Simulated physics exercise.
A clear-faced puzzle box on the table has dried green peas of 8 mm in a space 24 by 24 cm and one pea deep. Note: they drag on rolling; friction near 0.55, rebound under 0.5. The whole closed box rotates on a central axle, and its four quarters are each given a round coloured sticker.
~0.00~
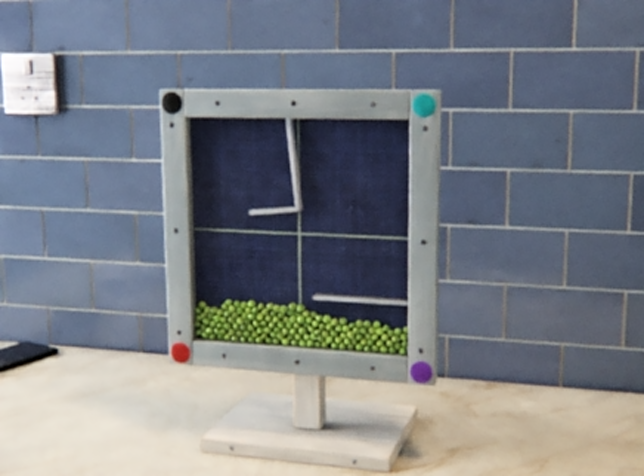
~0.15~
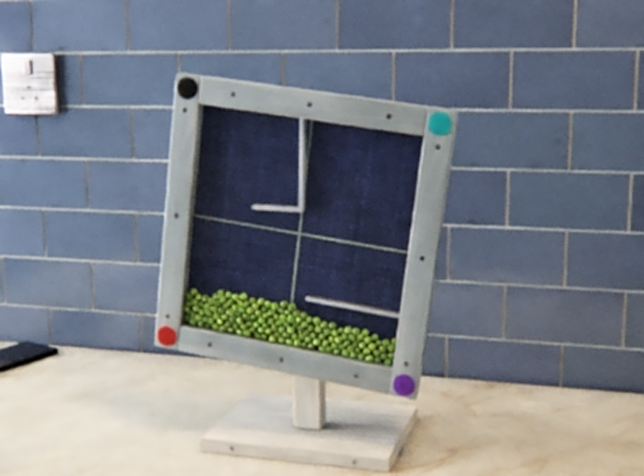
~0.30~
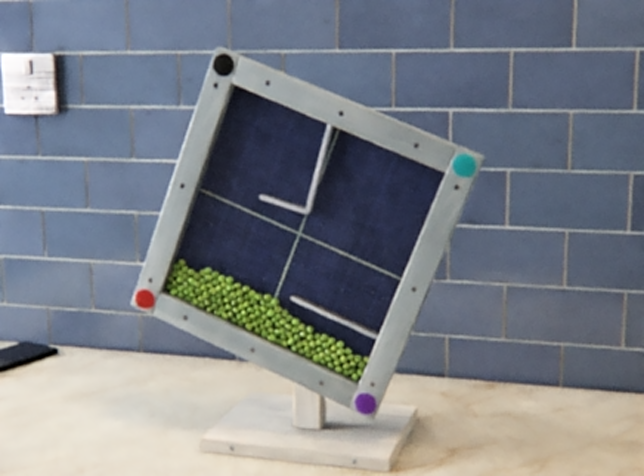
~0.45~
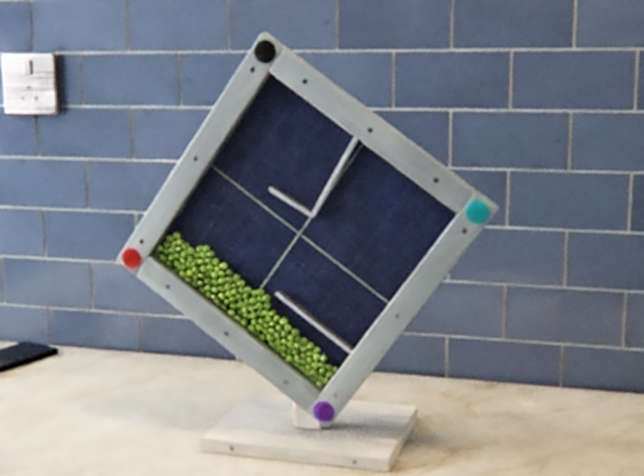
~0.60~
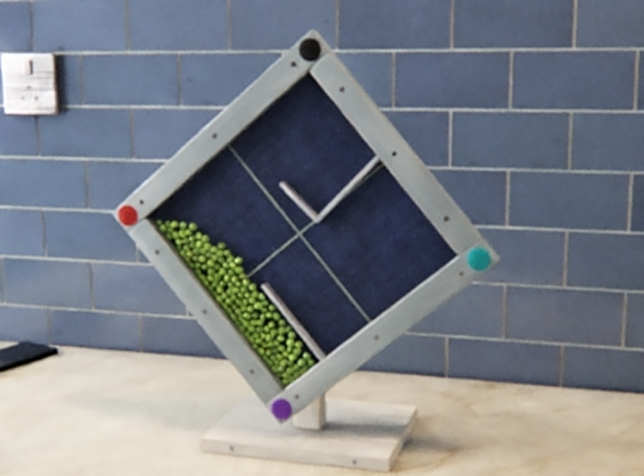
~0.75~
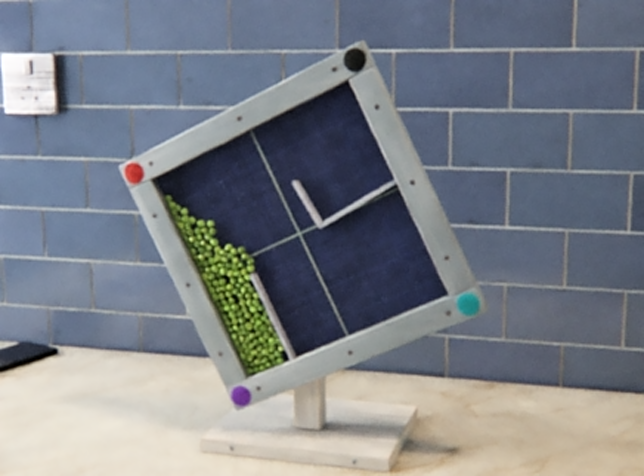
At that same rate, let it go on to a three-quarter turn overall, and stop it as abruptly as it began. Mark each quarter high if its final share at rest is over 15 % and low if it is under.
Turquoise quarter: High; red quarter: High; purple quarter: Low; black quarter: High.
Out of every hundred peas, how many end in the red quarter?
About 25 in a hundred end up there.
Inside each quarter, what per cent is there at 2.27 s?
Turquoise quarter: 40; red quarter: 5; purple quarter: 45; black quarter: 15.
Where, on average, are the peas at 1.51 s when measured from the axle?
Some 7 cm left and 2 cm below.
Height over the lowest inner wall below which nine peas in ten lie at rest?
Height: Approx. 15 cm.
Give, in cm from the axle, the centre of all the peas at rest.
5 cm left, 6 cm below.
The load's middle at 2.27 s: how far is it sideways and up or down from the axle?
About 4 cm left, 1 cm above.
By 1.51 s it has turned 136°, the peas' middle is 7 cm left of and 2 cm below the axle; by quarter, turquoise 35 %, purple 65 %.
By 2.27 s it has turned 209°, the peas' middle is 4 cm left of and 1 cm above the axle; by quarter, turquoise 40 %, red 5 %, purple 45 %, black 15 %.
Settled by 4.3 s, turquoise 35 %, red 25 %, purple 0 %, black 40 %.
